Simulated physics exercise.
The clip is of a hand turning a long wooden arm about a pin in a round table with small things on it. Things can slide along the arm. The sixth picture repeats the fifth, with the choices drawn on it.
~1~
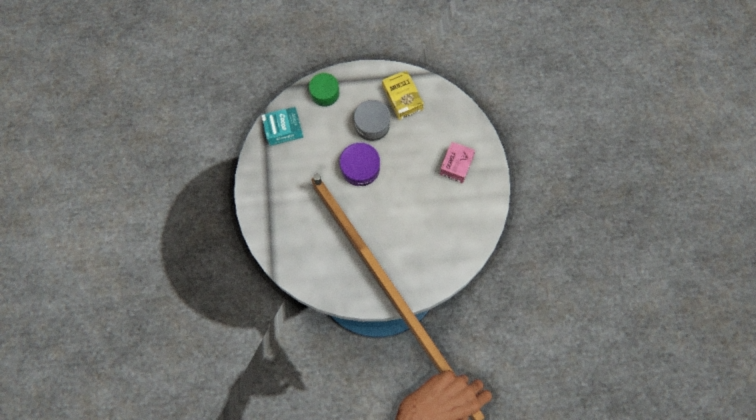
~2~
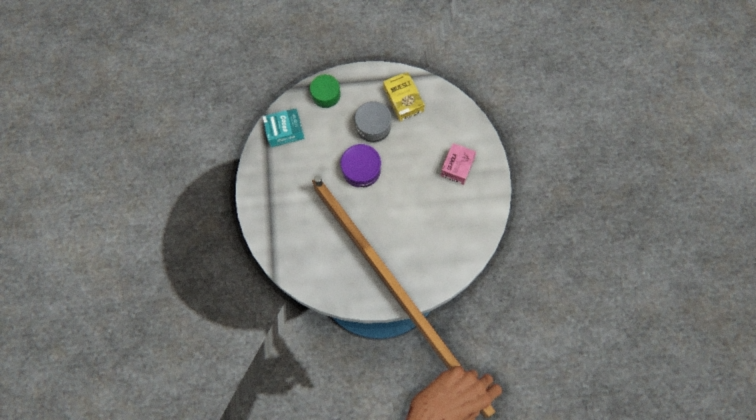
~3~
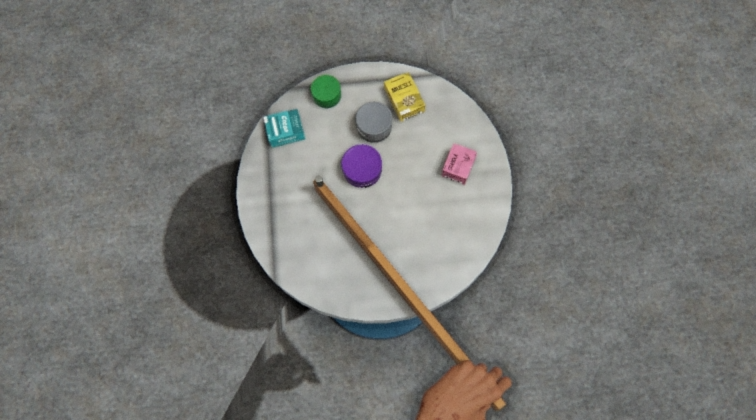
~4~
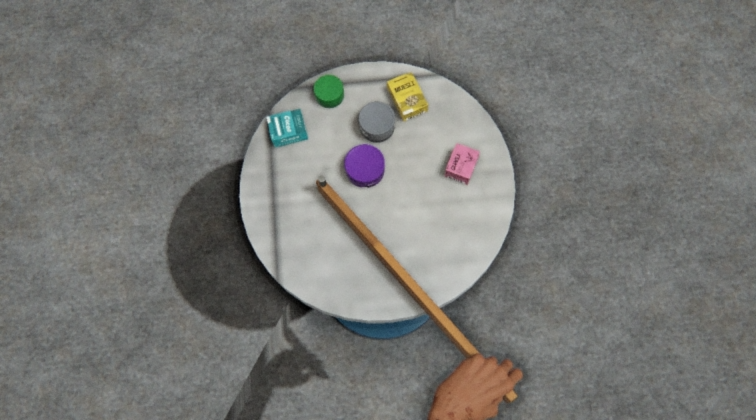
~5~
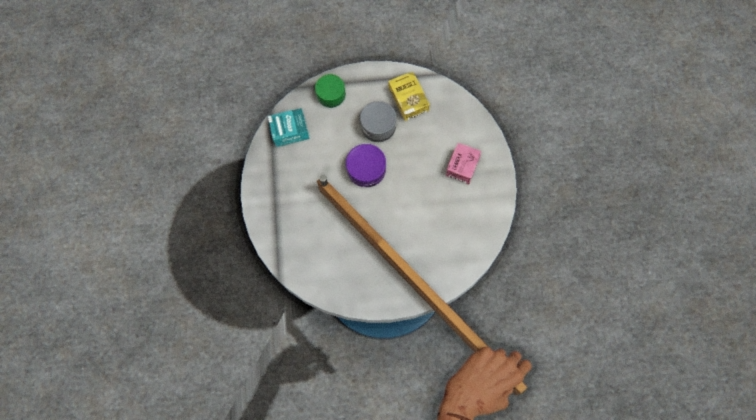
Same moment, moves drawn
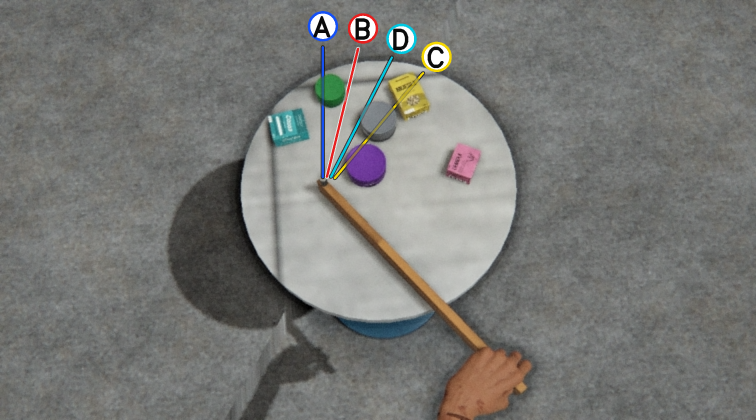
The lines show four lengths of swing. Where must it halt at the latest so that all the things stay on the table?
Line C.
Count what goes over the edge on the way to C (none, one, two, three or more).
In all, none.
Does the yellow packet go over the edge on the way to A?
Yes.
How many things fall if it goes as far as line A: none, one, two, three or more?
Three or more.
On the marked copy, A at (323, 110); B at (343, 111); C at (380, 124); D at (362, 116).
Taking C. A third of the way, arm (419, 200); green pot (331, 91); turquoise packet (289, 127).
Two thirds of the way, arm (411, 146); pink packet (442, 120); grey tub (379, 119).
When it is over, arm (383, 113); yellow packet (366, 61); pink packet (394, 80); nothing has fallen.
As for the rest, A drops the pink packet, green pot and yellow packet; B drops the green pot and yellow packet; D drops the yellow packet.
